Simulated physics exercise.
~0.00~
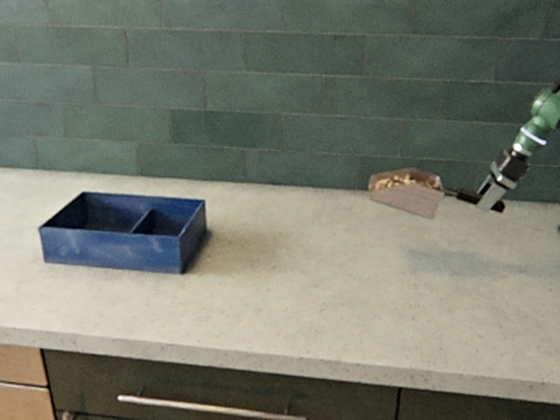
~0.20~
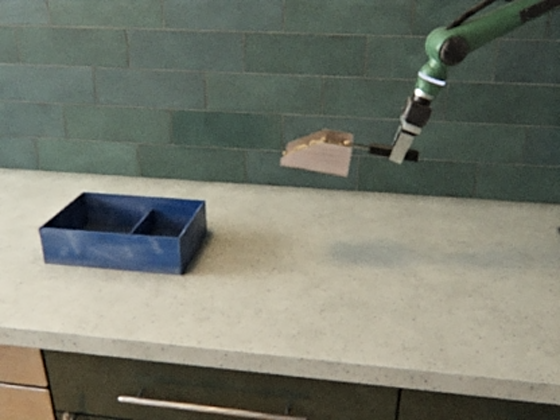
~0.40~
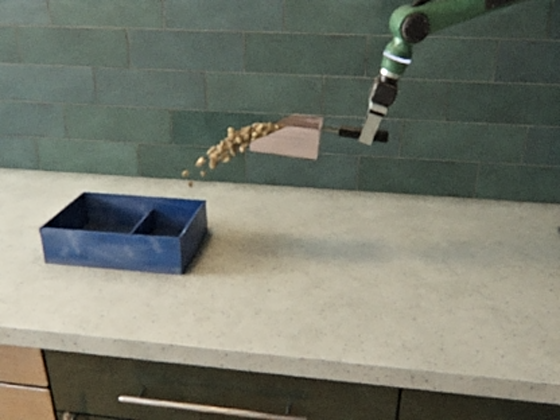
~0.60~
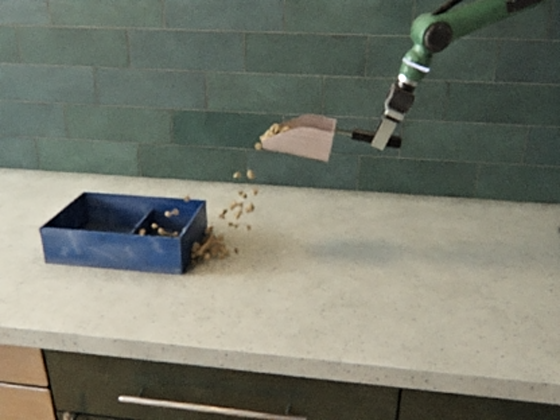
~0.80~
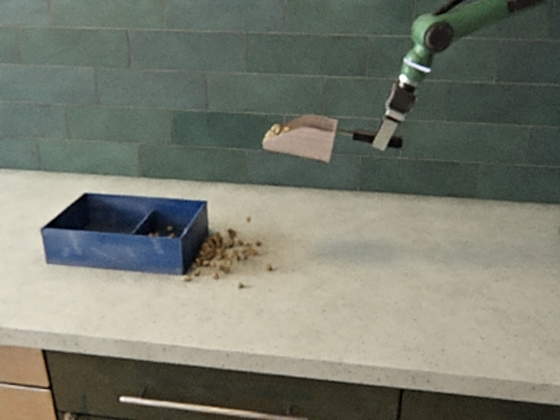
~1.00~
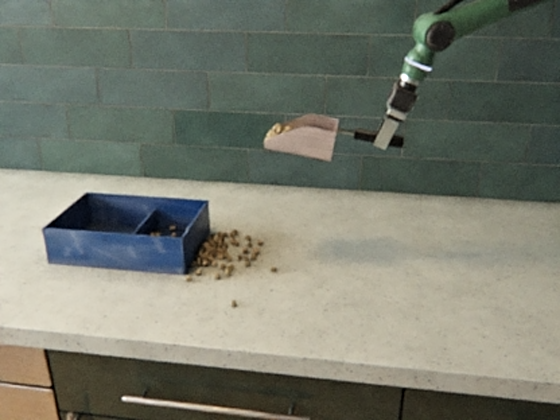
A robot arm tips pebbles from a scoop, spilling many beside the blue bin.
